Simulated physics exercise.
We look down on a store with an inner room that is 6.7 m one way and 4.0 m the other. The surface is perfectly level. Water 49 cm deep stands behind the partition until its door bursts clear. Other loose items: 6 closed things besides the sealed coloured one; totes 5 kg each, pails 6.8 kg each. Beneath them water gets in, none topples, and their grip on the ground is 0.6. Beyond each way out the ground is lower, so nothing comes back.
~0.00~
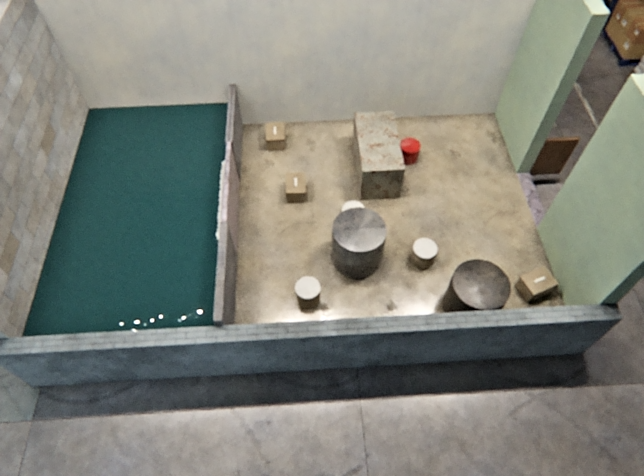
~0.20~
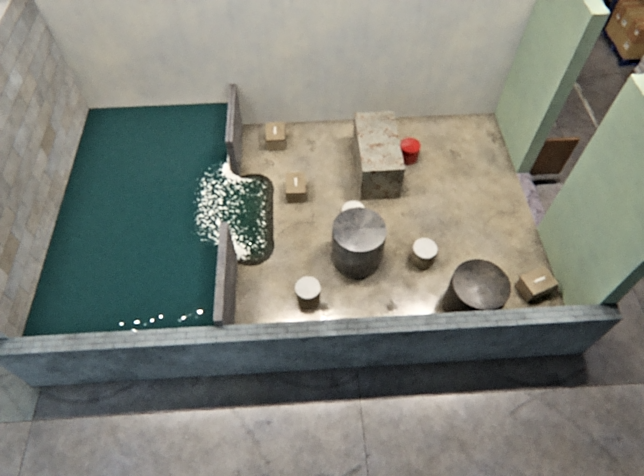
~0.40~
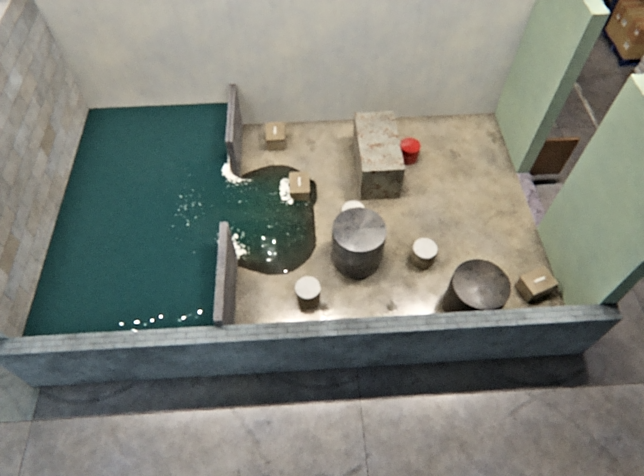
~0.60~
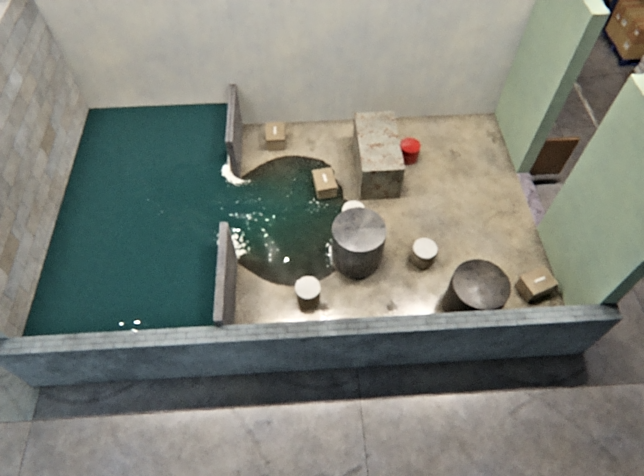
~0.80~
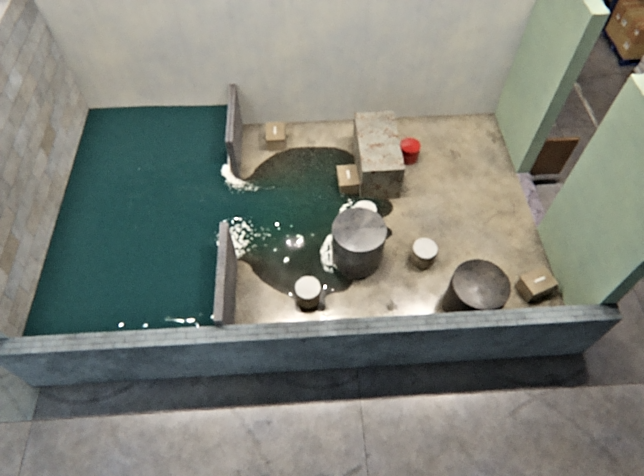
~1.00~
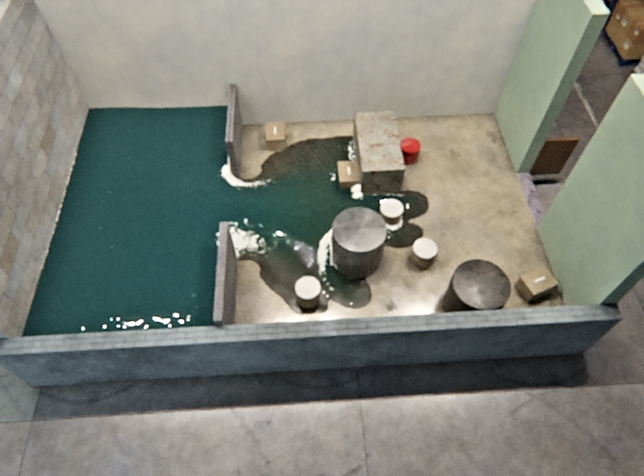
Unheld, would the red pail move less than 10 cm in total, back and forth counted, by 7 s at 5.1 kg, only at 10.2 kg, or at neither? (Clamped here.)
It's going to work only at the heavy number.
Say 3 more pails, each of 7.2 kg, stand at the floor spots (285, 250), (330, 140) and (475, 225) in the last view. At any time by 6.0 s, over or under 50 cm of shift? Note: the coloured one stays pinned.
The first is higher, the second higher, the third higher.
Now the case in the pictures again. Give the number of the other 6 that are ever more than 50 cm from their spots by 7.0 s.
Answer: 6.
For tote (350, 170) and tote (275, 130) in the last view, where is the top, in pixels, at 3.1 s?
Around (384, 118) and (253, 146).
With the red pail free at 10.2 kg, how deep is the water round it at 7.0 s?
Around 9 cm.
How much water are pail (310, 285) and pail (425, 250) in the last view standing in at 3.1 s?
Around 7 cm and 8 cm.
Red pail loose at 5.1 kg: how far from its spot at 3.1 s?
Shift: Roughly 0 cm.
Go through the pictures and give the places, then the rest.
The first frame shows the red pail at (410, 145), on the bottom; water covers 9.2 m2; 0 of 7 have shifted.
The second frame shows the red pail at (410, 145) rests on the ground; water covers 10.1 m2; 0 of 7 have shifted.
The third frame shows the red pail at (410, 145) rests on the ground; 11.1 m2 under water; 1 of 7 have shifted.
The fourth frame shows the red pail at (410, 145) rests on the ground; 12.3 m2 under water; 1 of 7 have shifted.
The fifth frame shows the red pail at (410, 145) rests on the ground; water covers 13.3 m2; 2 of 7 have shifted.
The sixth frame shows the red pail at (410, 145) rests on the ground; 14.2 m2 under water; 2 of 7 have shifted.
After 1.4 s the red pail would be 0 cm from its start with 5.1 kg and 0 cm from its start with 10.2 kg; 0 cm of water round it then.
After 3.1 s the red pail would be 0 cm from its start with 5.1 kg and 0 cm from its start with 10.2 kg; 2 cm of water round it then.
After 4.9 s the red pail would be 0 cm from its start with 5.1 kg and 0 cm from its start with 10.2 kg; 3 cm of water round it then.
After 7.0 s the red pail would be 19 cm from its start with 5.1 kg and 2 cm from its start with 10.2 kg; 9 cm of water round it then.
